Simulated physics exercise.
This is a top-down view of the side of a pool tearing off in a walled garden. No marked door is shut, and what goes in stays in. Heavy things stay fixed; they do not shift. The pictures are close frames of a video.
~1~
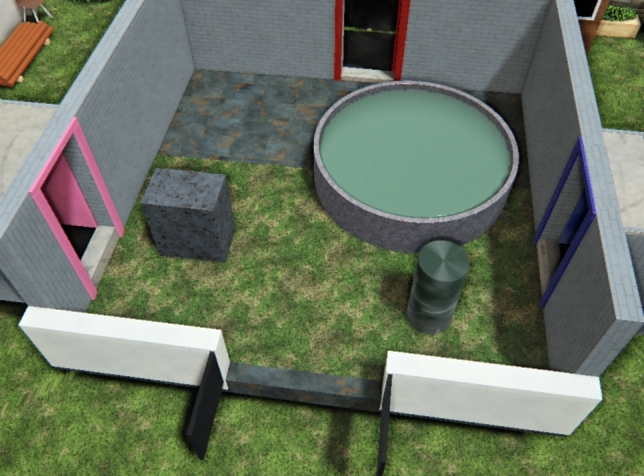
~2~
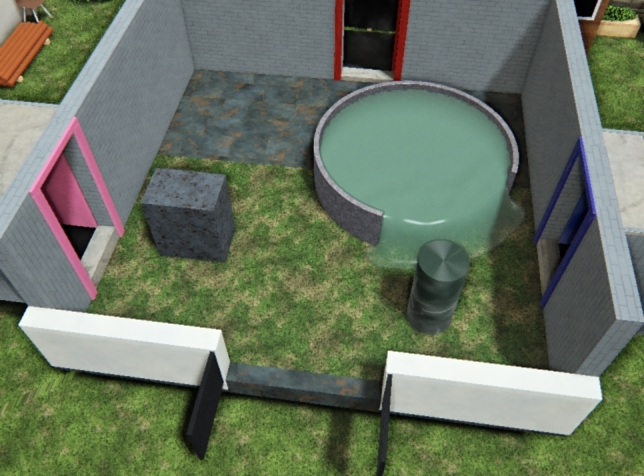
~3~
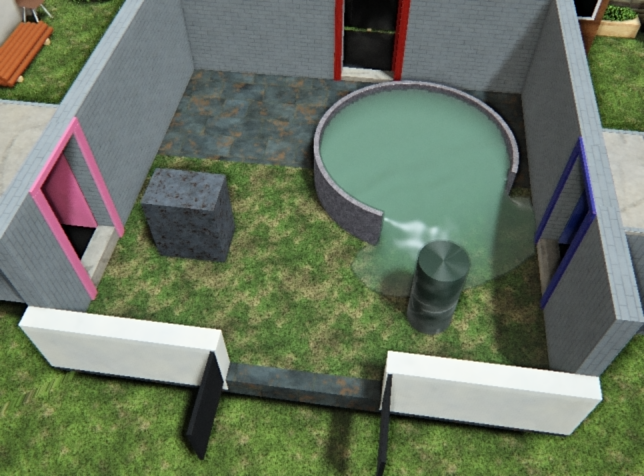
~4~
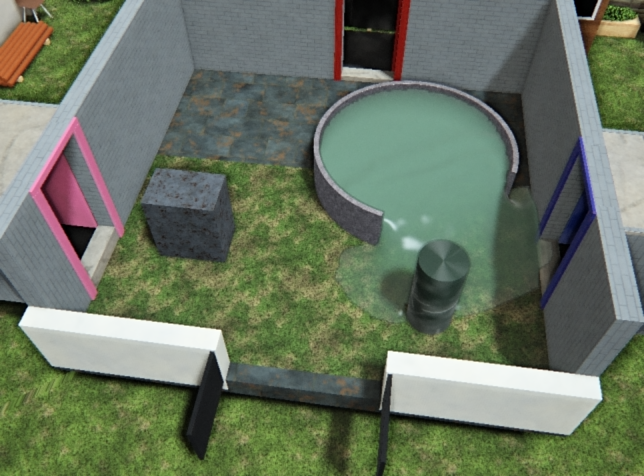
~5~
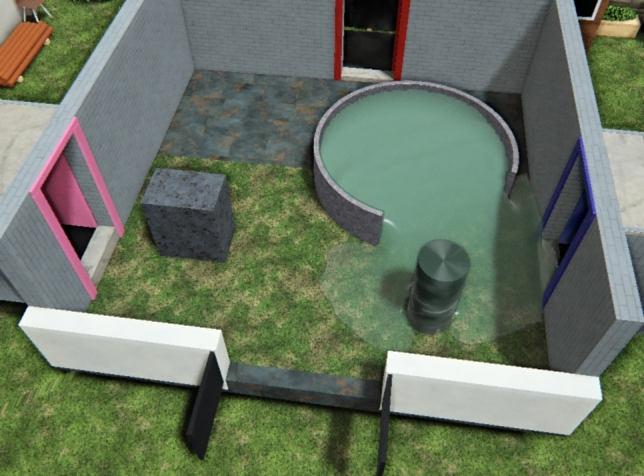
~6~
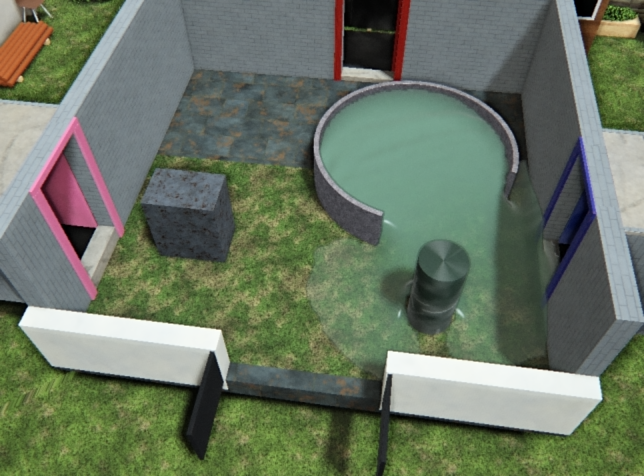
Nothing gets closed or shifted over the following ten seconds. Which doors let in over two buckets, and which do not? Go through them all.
Blue door - over two buckets, red door - not over two, pink door - not over two.
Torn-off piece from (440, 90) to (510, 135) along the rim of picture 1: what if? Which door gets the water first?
My pick: The door marked red.
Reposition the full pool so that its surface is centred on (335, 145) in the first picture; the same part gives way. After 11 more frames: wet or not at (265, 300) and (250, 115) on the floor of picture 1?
The first spot is swamped and the second is untouched.
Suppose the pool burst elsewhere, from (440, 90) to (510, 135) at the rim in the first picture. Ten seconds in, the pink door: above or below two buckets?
Note: Pink door misses the line.
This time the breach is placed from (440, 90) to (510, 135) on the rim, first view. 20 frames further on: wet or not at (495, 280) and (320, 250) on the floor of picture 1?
Respectively: Drenched and parched.
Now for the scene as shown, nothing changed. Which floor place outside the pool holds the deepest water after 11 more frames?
Around (548, 400).
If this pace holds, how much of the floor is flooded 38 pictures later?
Roughly 85 %.
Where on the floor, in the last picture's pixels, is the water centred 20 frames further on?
Centre point: Around (411, 245).
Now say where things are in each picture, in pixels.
In the first picture, still water in the round pool at (414, 148).
In the second picture, water pours out at (458, 235) and has run to (374, 256).
In the third picture, the front is at (359, 270), out from the gap at (458, 237).
In the fourth picture, the front is at (343, 279), out from the gap at (457, 237).
In the fifth picture, the front is at (361, 331), out from the gap at (457, 238).
In the sixth picture, the front is at a hidden place, out from the gap at (457, 238).
A moment on, water covers 30 % of the floor; the blue door over two buckets in, the red door not reached, the pink door not reached.
Next, water covers 40 % of the floor; the blue door far over two buckets in, the red door not reached, the pink door not reached.
Then, water covers 55 % of the floor; the blue door far over two buckets in, the red door not reached, the pink door not reached.
Later, water covers 85 % of the floor; the blue door far over two buckets in, the red door wet at the sill, nothing in, the pink door wet at the sill, nothing in.
In the end, water covers 100 % of the floor; the blue door far over two buckets in, the red door wet at the sill, nothing in, the pink door wet at the sill, nothing in.
